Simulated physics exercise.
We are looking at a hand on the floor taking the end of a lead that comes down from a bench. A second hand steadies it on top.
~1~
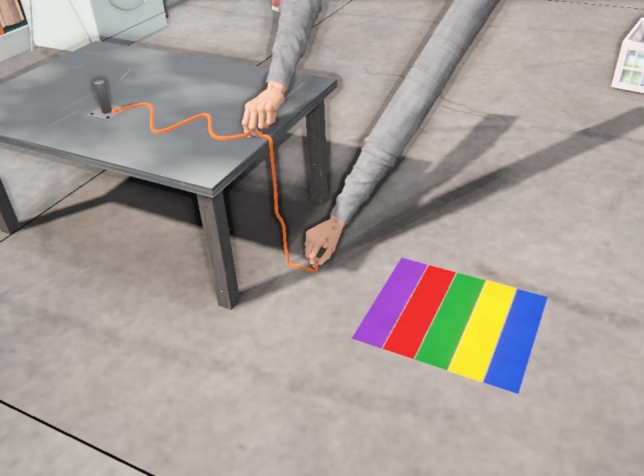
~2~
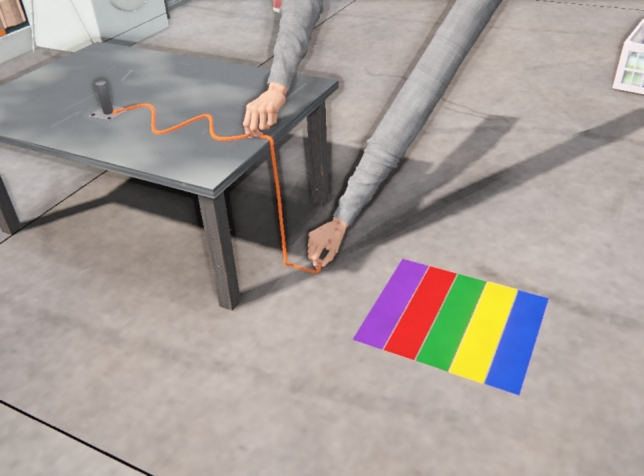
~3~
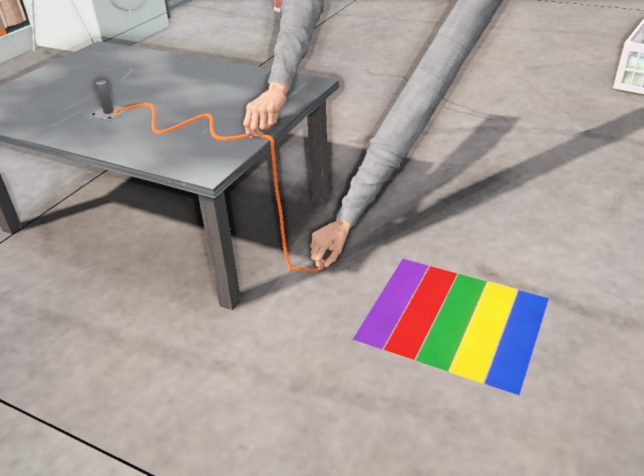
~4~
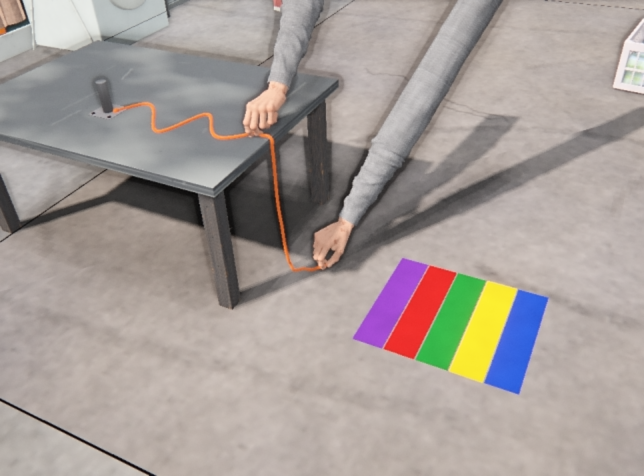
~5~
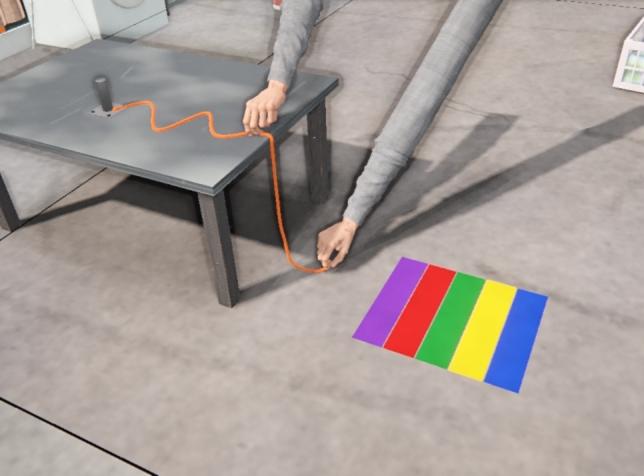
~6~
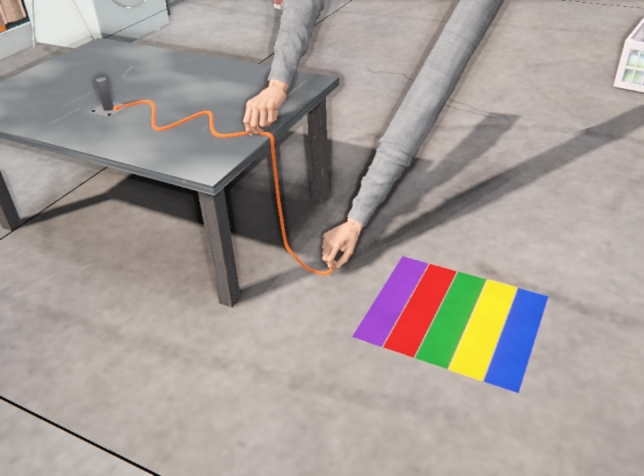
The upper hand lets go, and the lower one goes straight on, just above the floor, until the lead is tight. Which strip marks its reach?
It halts on the blue strip.
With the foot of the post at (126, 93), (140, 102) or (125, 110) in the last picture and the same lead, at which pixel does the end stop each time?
Near (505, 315), (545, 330) and (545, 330).
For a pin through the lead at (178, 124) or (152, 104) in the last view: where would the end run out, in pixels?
In that order: (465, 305) and (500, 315).
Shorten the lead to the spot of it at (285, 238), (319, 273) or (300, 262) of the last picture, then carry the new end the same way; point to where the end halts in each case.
In that order: (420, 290), (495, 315) and (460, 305).
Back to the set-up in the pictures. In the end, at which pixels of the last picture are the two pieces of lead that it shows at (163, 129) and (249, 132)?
At (204, 128), then (326, 181).
A little later, end near (467, 305); over green.
Next, end near (500, 315); over yellow.
When it is tight, end near (521, 321); over blue. Over blue.
